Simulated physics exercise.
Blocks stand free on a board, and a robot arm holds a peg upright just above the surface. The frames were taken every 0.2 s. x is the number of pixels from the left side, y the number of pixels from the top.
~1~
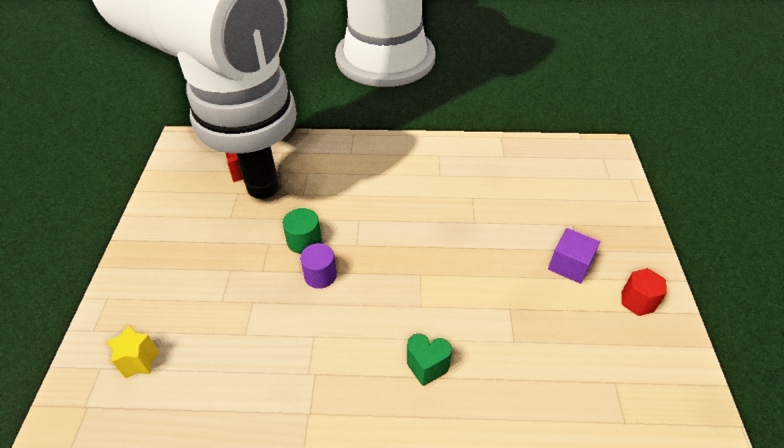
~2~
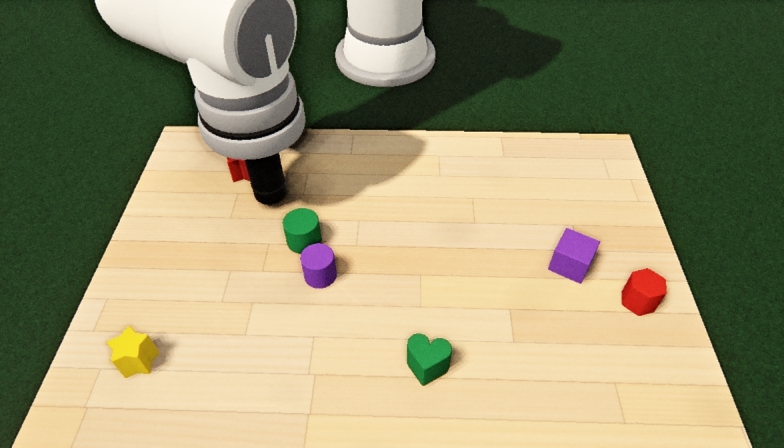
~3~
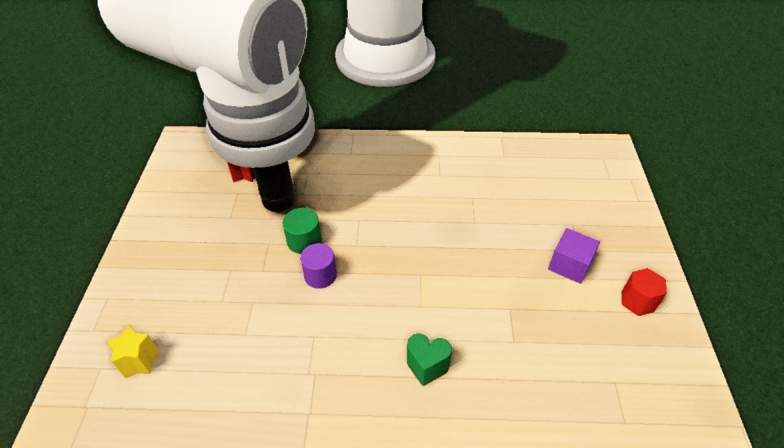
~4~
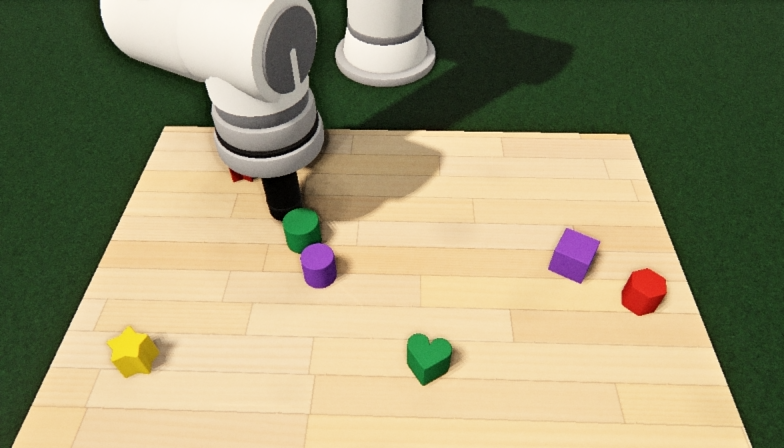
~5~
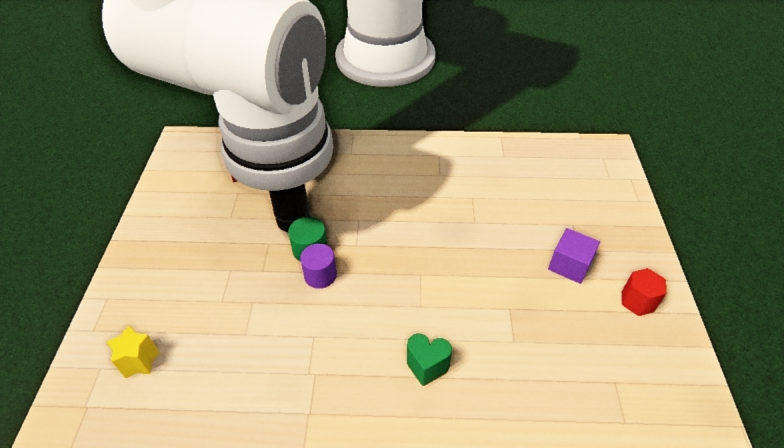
On a wooden board, a robot arm's black peg moves forward and nudges a green cylinder.
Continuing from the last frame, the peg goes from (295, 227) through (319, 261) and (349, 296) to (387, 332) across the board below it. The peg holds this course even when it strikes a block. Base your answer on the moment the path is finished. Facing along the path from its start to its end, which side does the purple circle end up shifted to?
It moves right.
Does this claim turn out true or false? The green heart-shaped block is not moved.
The claim does not hold.
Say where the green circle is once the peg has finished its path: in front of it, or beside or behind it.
It keeps leading.
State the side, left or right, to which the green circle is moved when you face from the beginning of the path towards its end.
That's a shift to the left.
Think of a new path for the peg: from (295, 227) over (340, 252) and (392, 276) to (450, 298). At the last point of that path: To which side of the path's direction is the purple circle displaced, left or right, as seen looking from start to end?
Heads right.
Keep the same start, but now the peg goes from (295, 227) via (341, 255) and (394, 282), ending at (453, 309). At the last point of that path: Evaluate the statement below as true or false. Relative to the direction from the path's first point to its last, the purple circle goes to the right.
The statement is correct.
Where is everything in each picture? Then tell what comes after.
In the first frame, tip of the peg at (263, 188), middles of tops, green circle at (300, 220), purple circle at (317, 256), green heart-shaped block at (429, 349).
In the second frame, peg at (271, 194), nothing pushed.
In the third frame, peg at (279, 201), nothing pushed.
In the fourth frame, peg at (287, 210), nothing pushed.
In the fifth frame, peg at (294, 221), green circle at (307, 229), purple circle at (317, 256), green heart-shaped block at (429, 349).
The first path, step by step. One third of the way, peg at (318, 255); green circle at (337, 265); purple circle at (336, 296).
Two thirds of the way, peg at (350, 291); green circle at (377, 300); purple circle at (345, 321).
At the end, peg at (387, 327); green circle at (421, 336); purple circle at (345, 326); green heart-shaped block at (451, 368).
